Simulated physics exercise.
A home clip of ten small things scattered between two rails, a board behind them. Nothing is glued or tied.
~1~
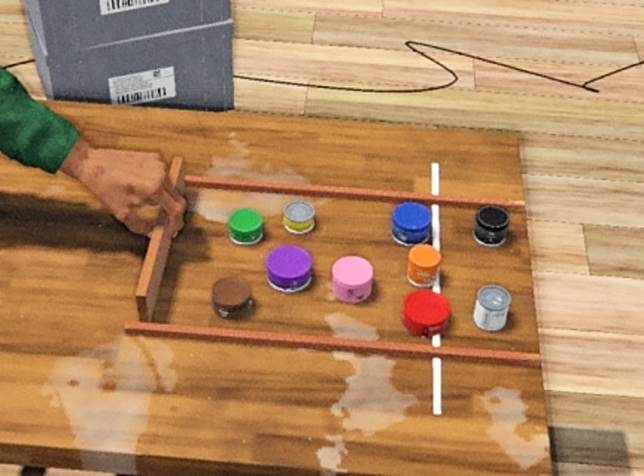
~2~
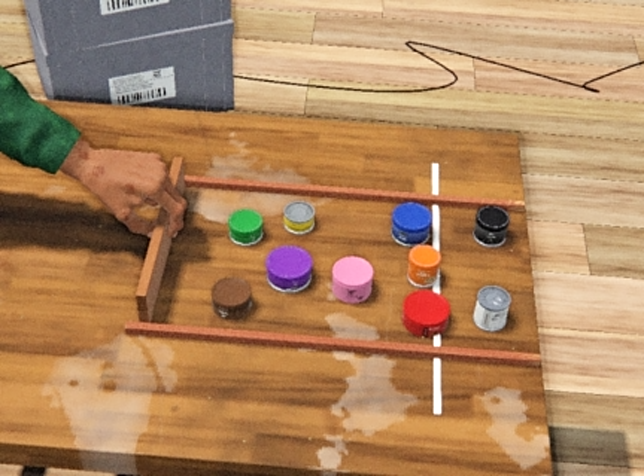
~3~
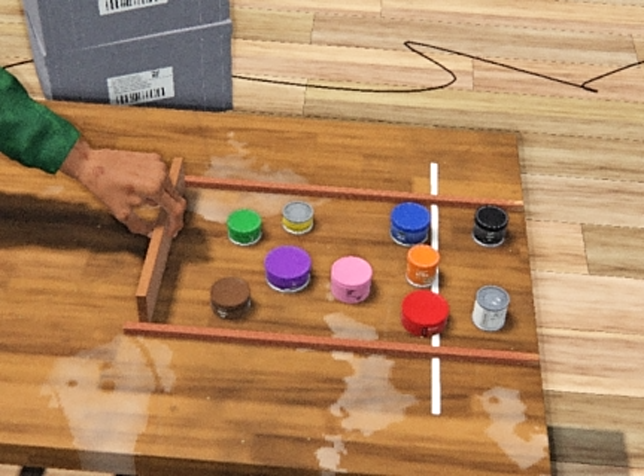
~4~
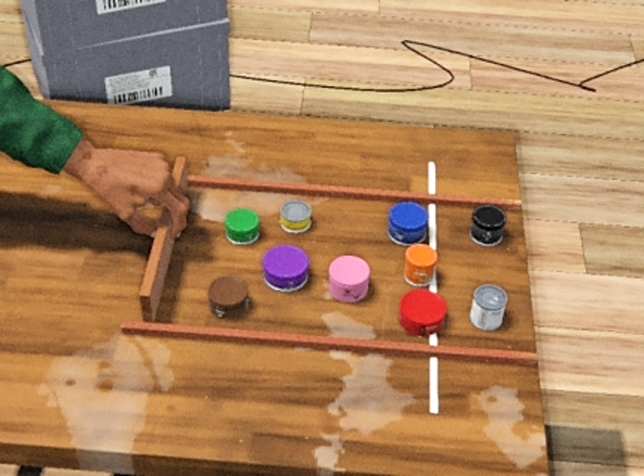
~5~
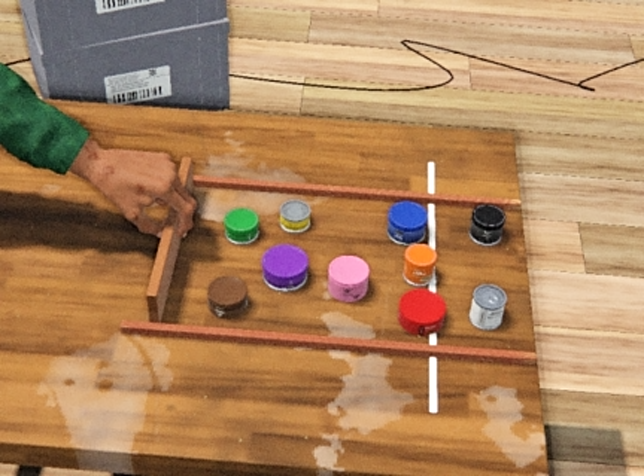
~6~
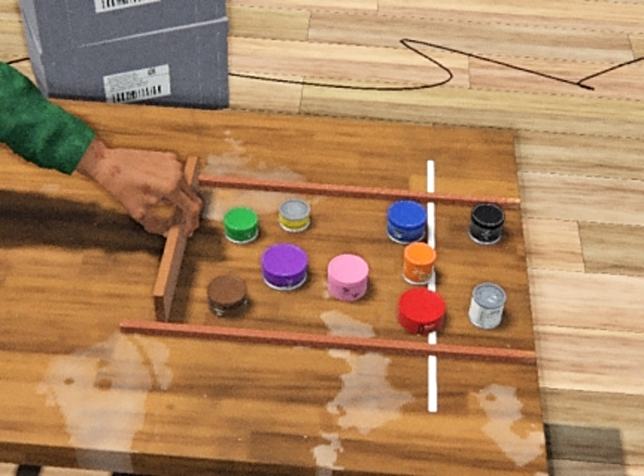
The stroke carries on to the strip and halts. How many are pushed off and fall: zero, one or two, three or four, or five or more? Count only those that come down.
The number that fall off is zero.
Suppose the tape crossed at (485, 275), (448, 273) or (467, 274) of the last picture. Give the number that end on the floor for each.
Down on the floor: 6, 1 and 2.
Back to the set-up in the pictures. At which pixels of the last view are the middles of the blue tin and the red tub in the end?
The blue tin stops around (479, 230); the red tub around (490, 330).
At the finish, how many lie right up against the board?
It touches 4.
Early on, none off yet; black pot at rest near (486, 224); white tin at rest near (487, 306); red tub at rest near (421, 311).
A while later, none off yet; black pot at rest near (486, 224); white tin at rest near (487, 306); red tub travelled a little near (431, 317).
Finally, the number that fall off is zero.
